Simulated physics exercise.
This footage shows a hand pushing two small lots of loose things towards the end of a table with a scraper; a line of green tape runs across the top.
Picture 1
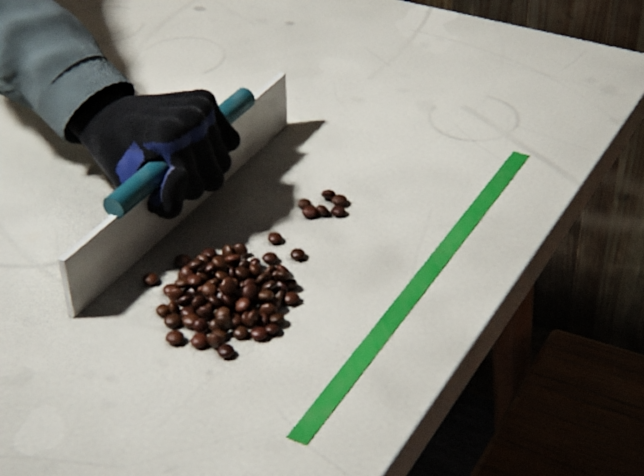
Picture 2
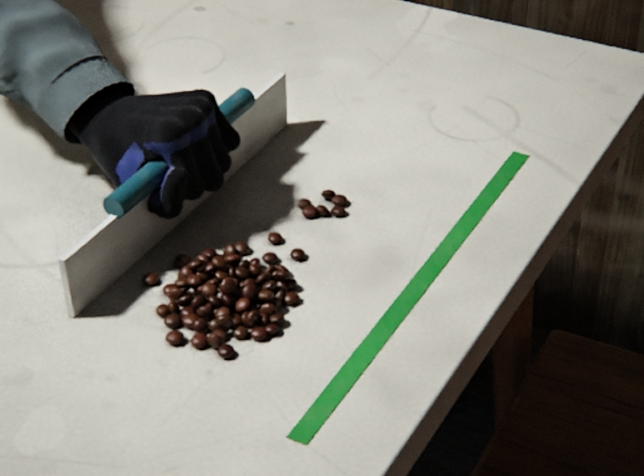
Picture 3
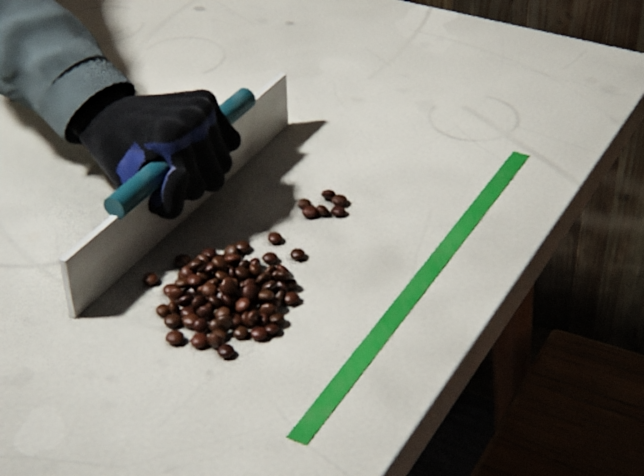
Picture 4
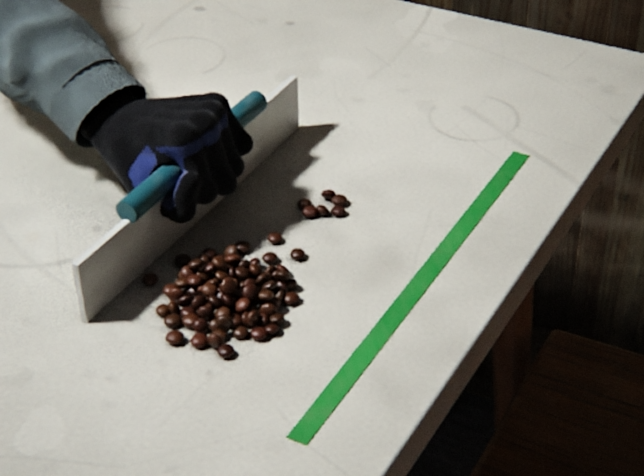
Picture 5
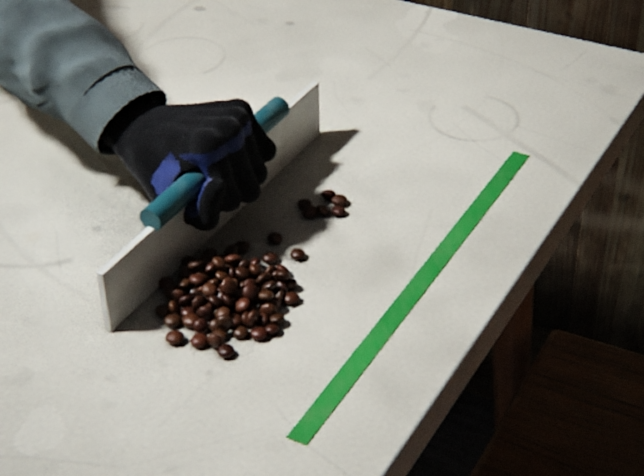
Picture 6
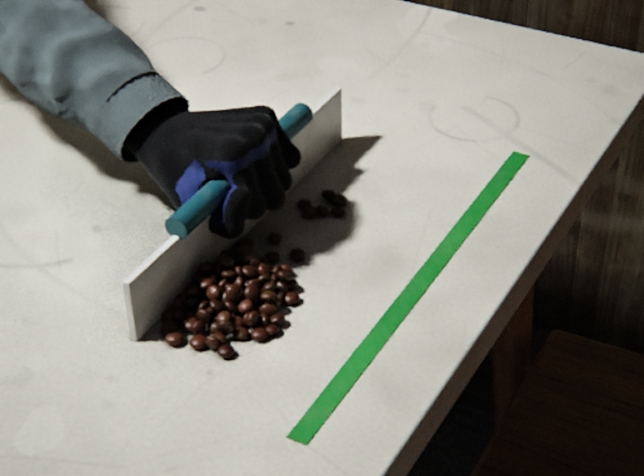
On a pale tabletop with green tape, a gloved hand holding a scraper still, then pushing it rightward into small brown pieces.
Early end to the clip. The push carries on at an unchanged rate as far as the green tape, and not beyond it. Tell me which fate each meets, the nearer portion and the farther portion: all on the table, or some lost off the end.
Nearer portion: Some lost off the end; farther portion: All on the table.
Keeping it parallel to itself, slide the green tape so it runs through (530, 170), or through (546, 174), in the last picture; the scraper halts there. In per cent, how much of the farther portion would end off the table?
About 0 per cent, then about 0 per cent.
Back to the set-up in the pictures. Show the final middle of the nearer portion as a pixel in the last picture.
Resting middle, last view: About (411, 355).
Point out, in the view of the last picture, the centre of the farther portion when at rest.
Roughly (468, 249).
Then, 0.44 s later than the last frame, scraper still moving, near (341, 203); nearer portion all on the table, its front near (377, 333); farther portion all on the table, its front near (385, 231).
Then, 0.89 s later than the last frame, scraper stopped at the green tape; nearer portion about a tenth over the edge; farther portion all on the table, its front near (474, 258).
Then, 1.17 s later than the last frame, scraper stopped at the green tape; nearer portion roughly a quarter over the edge; farther portion all on the table, its front near (474, 258).
When it is over, scraper stopped at the green tape; nearer portion roughly a quarter over the edge; farther portion all on the table, its front near (474, 258).
